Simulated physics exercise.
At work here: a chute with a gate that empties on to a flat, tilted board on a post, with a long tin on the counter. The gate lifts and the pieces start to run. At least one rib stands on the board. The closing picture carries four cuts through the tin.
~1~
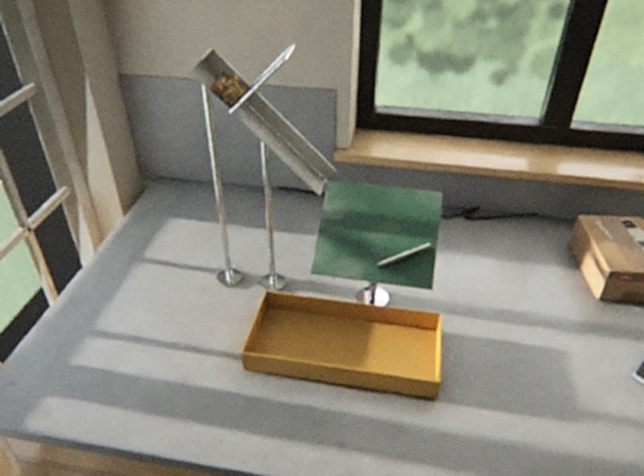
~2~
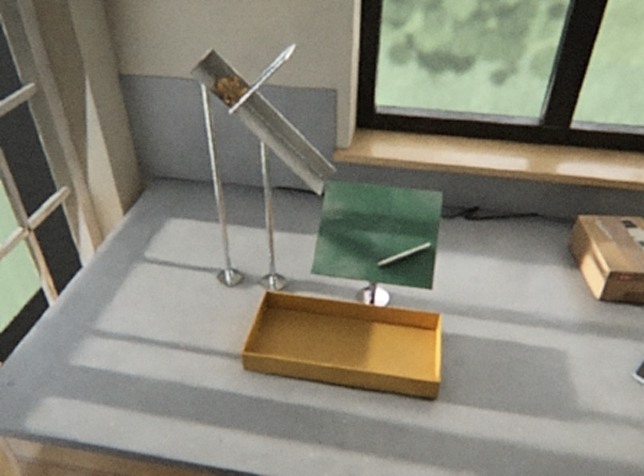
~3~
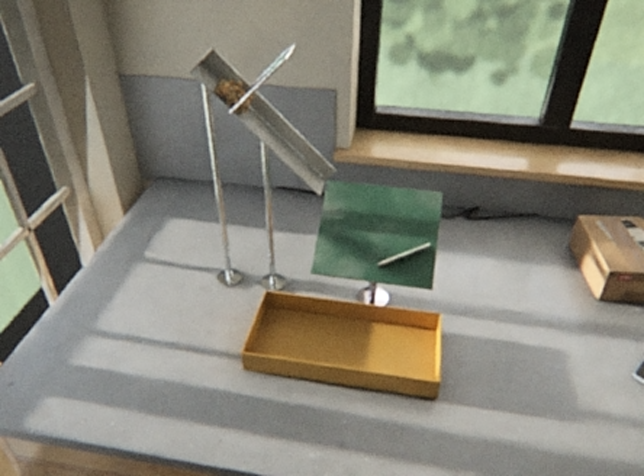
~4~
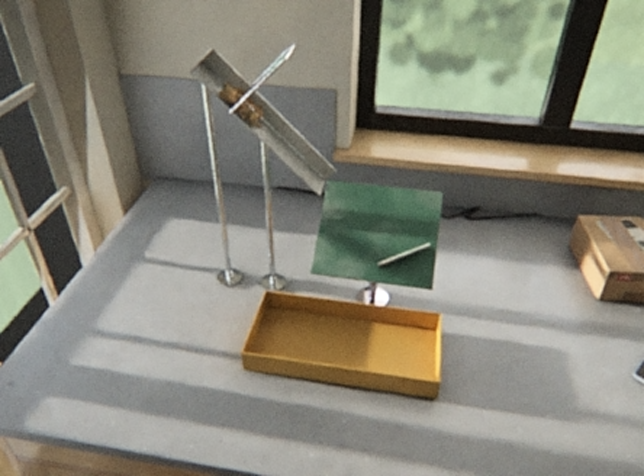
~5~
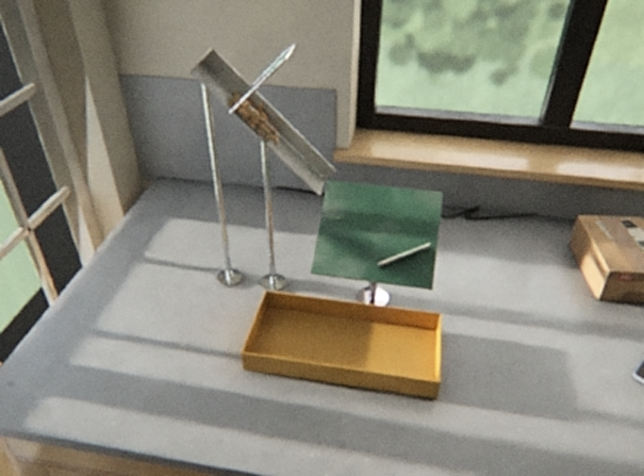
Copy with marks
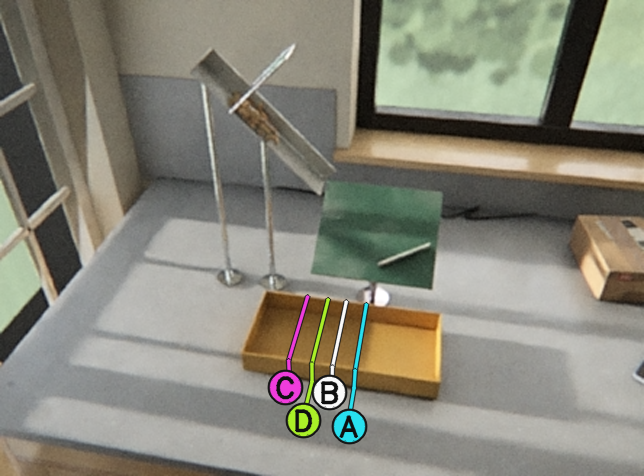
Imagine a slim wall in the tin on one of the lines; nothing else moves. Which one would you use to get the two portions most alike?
The best line is A.
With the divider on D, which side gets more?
More lands on the right.
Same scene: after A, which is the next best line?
Here it is line B.
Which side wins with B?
The right side.
On the marked copy, line A crosses the front rim at (355, 369); line B crosses the front rim at (332, 366); line C crosses the front rim at (288, 359); line D crosses the front rim at (312, 363).
If A is chosen, of what is caught, about half on the left of the divider, about half on the right.
If B is chosen, of what is caught, a small part on the left of the divider, most on the right.
If C is chosen, of what is caught, none on the left of the divider, all on the right.
If D is chosen, of what is caught, none on the left of the divider, all on the right.
